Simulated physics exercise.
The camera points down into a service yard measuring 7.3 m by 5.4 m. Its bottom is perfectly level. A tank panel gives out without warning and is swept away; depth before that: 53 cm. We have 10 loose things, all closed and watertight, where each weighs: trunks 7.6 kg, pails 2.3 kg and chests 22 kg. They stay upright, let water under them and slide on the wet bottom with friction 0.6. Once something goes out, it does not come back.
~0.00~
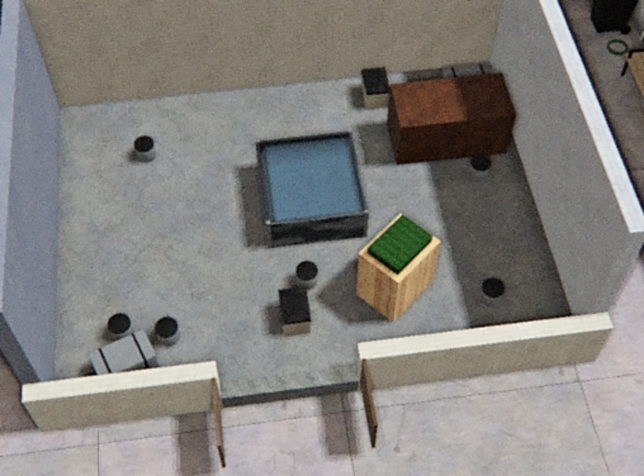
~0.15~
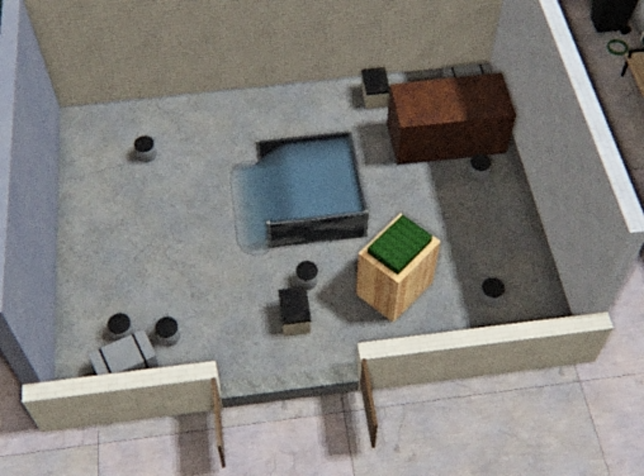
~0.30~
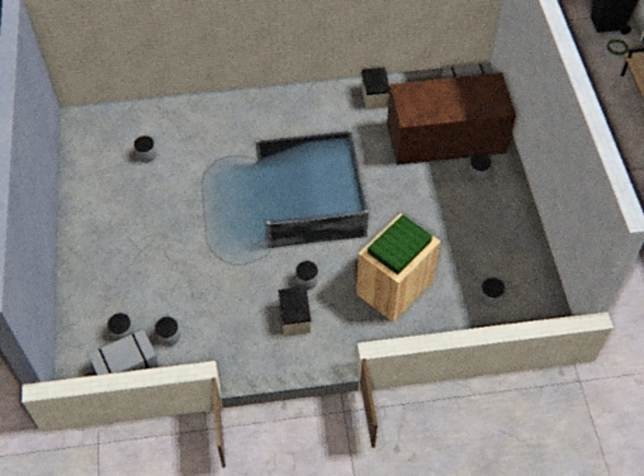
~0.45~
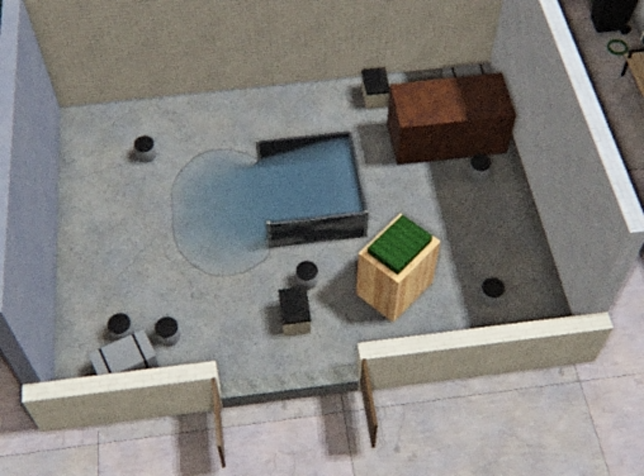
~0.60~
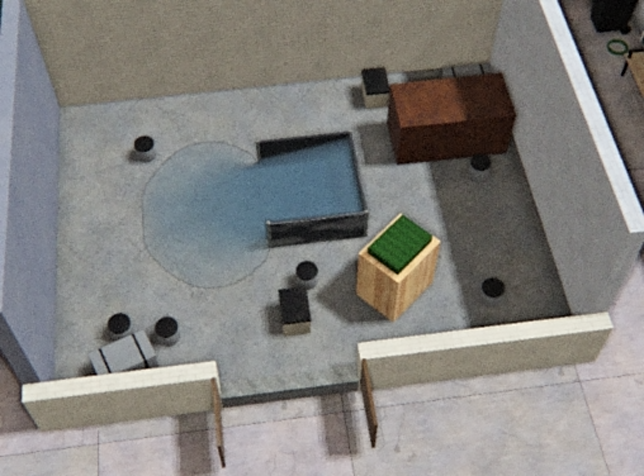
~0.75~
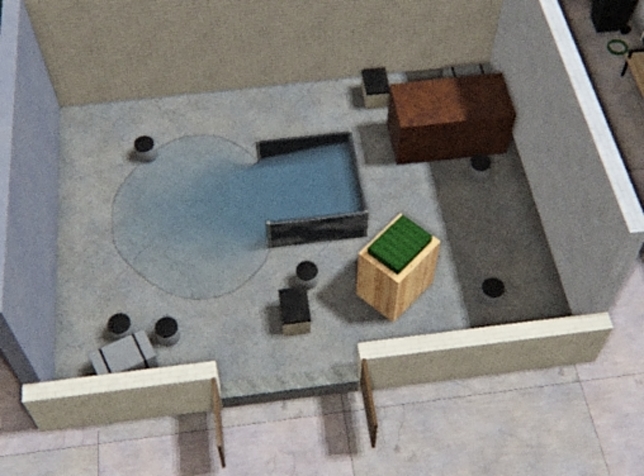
The clip shows a walled yard from above, where the left side of a square tank of blue water disappears and water spreads leftward across the grey floor in a widening rounded pool, while the surrounding objects stay still.
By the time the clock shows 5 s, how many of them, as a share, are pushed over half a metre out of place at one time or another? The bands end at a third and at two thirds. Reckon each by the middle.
Centre band.
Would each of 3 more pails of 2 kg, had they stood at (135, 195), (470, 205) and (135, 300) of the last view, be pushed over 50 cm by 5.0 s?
In the order asked: Farther than that, not as far, farther than that.
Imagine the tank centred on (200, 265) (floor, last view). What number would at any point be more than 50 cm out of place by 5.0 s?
The answer would then be 4.
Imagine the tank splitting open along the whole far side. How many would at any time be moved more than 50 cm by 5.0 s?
That would give 2.
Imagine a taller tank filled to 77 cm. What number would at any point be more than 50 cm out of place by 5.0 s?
Count under that change: 4.
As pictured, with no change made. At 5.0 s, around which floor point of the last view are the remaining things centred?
About (338, 223).
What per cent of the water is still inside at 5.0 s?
Remaining: Approx. 100 per cent.
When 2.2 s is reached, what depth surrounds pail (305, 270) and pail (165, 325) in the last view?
Roughly 0 and 3 cm.
After 1.1 s 0 of 10 are over 50 cm from their spots; 0 afloat.
After 2.2 s 2 of 10 are over 50 cm from their spots; 2 afloat.
After 3.5 s 3 of 10 are over 50 cm from their spots; 4 afloat.
After 5.0 s 4 of 10 are over 50 cm from their spots, and 4 have been at some point; 3 afloat.
